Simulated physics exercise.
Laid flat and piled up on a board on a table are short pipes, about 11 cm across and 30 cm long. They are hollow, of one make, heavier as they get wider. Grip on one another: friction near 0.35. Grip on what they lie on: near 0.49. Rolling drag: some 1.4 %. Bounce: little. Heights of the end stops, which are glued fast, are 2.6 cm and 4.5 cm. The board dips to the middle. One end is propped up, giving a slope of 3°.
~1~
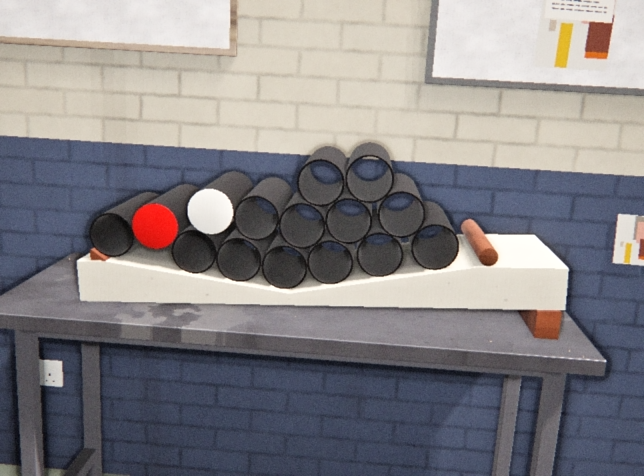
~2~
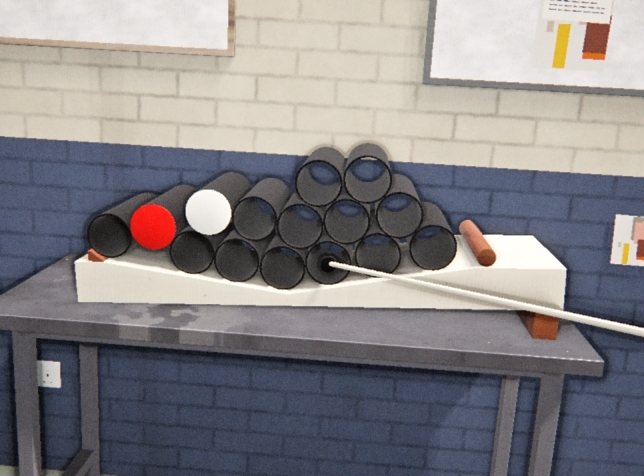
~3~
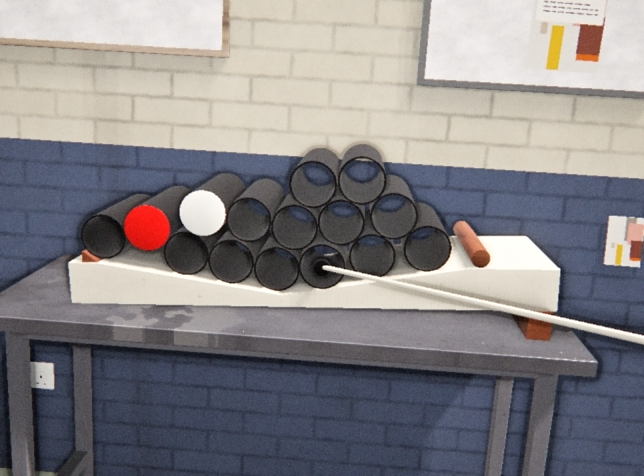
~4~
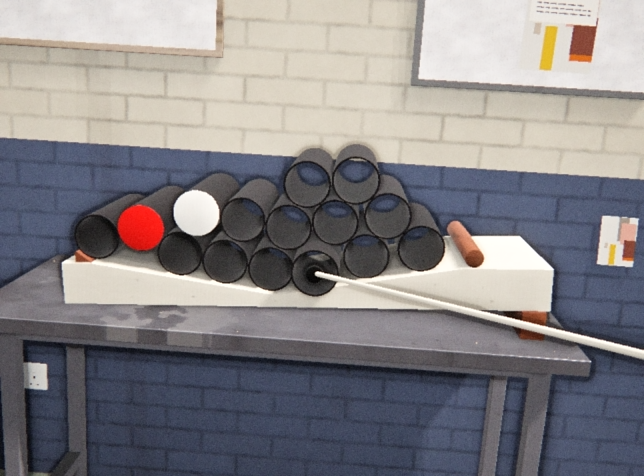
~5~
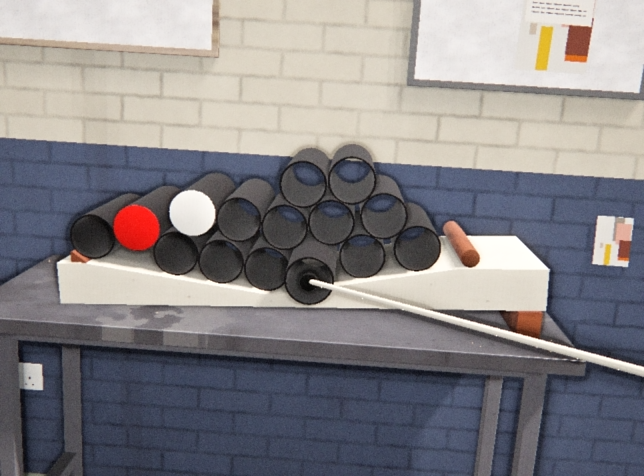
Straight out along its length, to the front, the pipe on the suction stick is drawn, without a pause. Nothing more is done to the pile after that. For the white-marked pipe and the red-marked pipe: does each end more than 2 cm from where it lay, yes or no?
The white-marked pipe: No; the red-marked pipe: No.
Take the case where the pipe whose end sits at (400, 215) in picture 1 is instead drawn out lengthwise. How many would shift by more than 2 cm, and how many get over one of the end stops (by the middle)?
In that case, shifted 1 and out 0.
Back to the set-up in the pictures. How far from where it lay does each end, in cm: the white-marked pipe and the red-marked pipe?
White-marked pipe: 0, red-marked pipe: 0.
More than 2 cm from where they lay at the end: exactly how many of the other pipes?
Exactly 0 in total.
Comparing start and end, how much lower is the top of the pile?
Some 0 cm lower.
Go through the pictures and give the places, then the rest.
In the first picture, 15 pipes, 6 on the base, highest (370, 179); white (210, 212), red (155, 226); left wedge (2.6 cm) (91, 250); right round bar (4.5 cm) (490, 248); right end propped up.
The pipe on the suction stick has not moved yet, at (328, 263); the rest still, in the second picture.
The pipe on the suction stick is 2.3 cm out, at (322, 267); the rest still, in the third picture.
The pipe on the suction stick is 8 cm out, at (315, 274); the rest still, in the fourth picture.
The pipe on the suction stick is 14 cm out, at (309, 281); the rest still; white (192, 213), red (136, 228), in the fifth picture.
Then, 0.45 s after the last picture, 0 now displaced over 2 cm; white in place; red in place.
Then, 0.53 s after the last picture, 0 now displaced over 2 cm; white in place; red in place.
All still, 0.7 s past the final picture, 0 moved over 2 cm; not one over the end stops; white in place; red in place; top of the pile 40 cm high, from 40 cm.
